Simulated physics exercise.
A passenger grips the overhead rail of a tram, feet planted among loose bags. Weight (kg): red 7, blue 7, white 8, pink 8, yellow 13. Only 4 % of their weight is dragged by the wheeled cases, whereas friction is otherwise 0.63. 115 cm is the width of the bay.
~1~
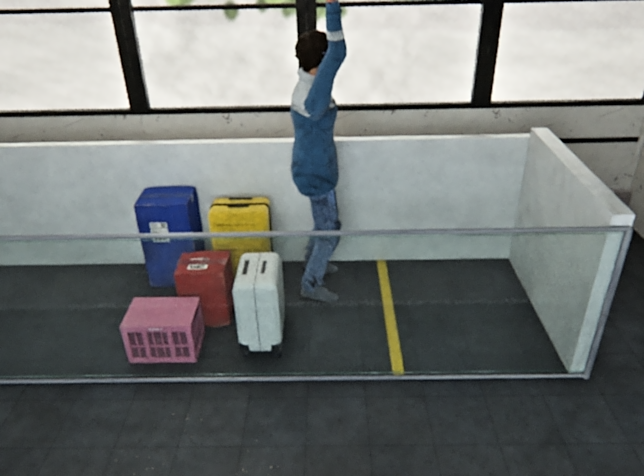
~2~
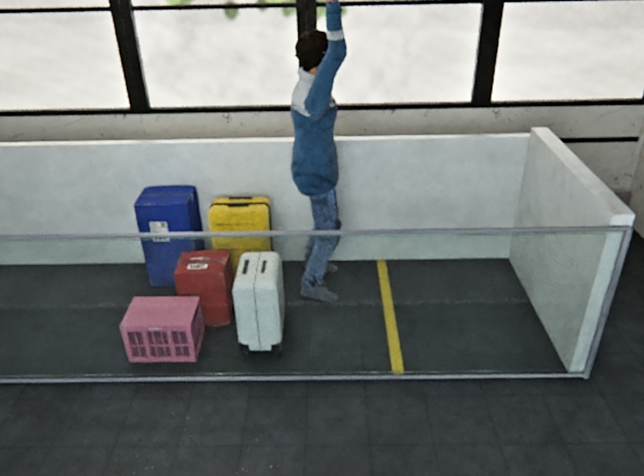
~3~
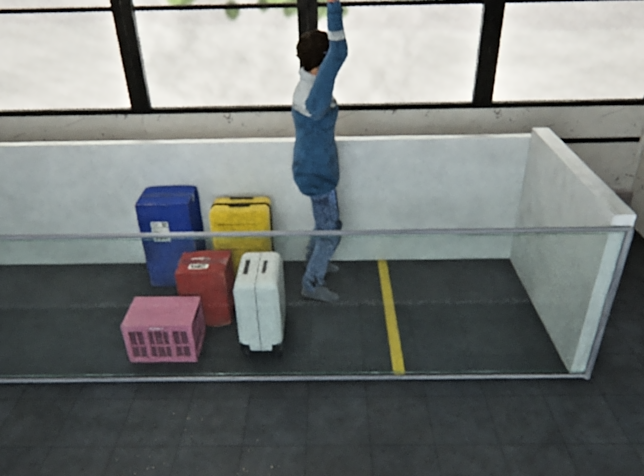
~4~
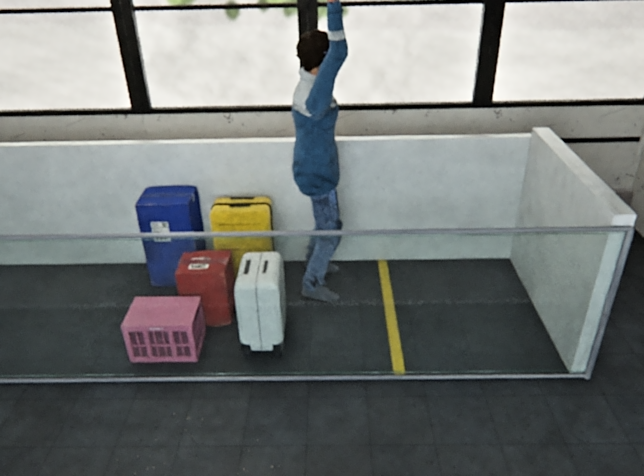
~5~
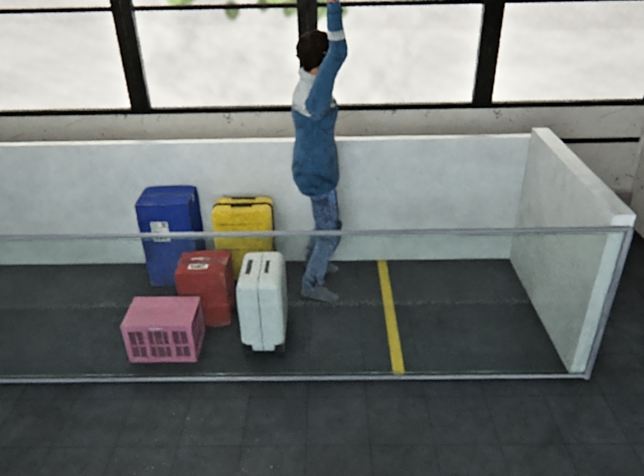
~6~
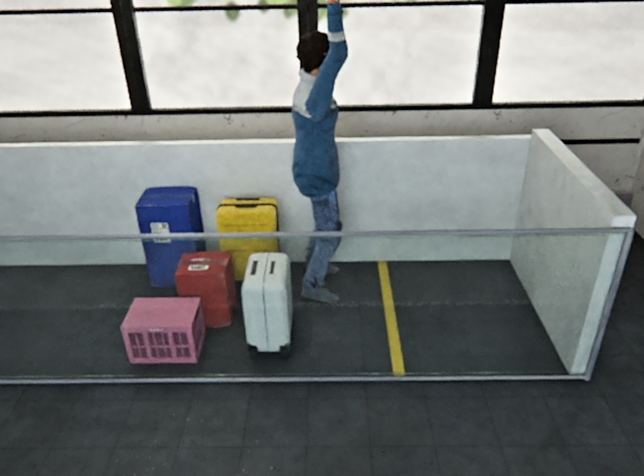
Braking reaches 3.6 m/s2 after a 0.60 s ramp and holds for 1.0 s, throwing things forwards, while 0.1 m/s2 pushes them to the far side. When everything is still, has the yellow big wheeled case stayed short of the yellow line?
It is left shy of the line.
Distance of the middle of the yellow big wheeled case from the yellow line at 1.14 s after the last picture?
About 60 cm short.
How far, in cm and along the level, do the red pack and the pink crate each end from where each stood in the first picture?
I'd put the red pack at roughly 0 and the pink crate at roughly 0.
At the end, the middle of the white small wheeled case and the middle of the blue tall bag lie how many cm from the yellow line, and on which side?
White small wheeled case past by 80 cm, blue tall bag short by 140 cm.
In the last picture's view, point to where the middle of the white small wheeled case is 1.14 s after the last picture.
Close to pixel (534, 296) in the final frame.
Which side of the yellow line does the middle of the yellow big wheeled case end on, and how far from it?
About 60 cm short of it.
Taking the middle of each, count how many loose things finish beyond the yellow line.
The number is 1.
Then, 0.24 s after the last picture the yellow big wheeled case is 73 cm short of the yellow line, tilted 0°, near (275, 242) in the last picture's view; the white small wheeled case 55 cm short of the yellow line, tilted 0°.
Then, 0.64 s after the last picture the yellow big wheeled case is 61 cm short of the yellow line, tilted 0°, near (293, 252) in the last picture's view.
Then, 1.14 s after the last picture the yellow big wheeled case is 60 cm short of the yellow line, tilted 0°, near (293, 252) in the last picture's view.
At rest, red pack stops short of the yellow line; blue tall bag stops short of the yellow line; white small wheeled case crosses the yellow line; pink crate stops short of the yellow line; yellow big wheeled case stops short of the yellow line.
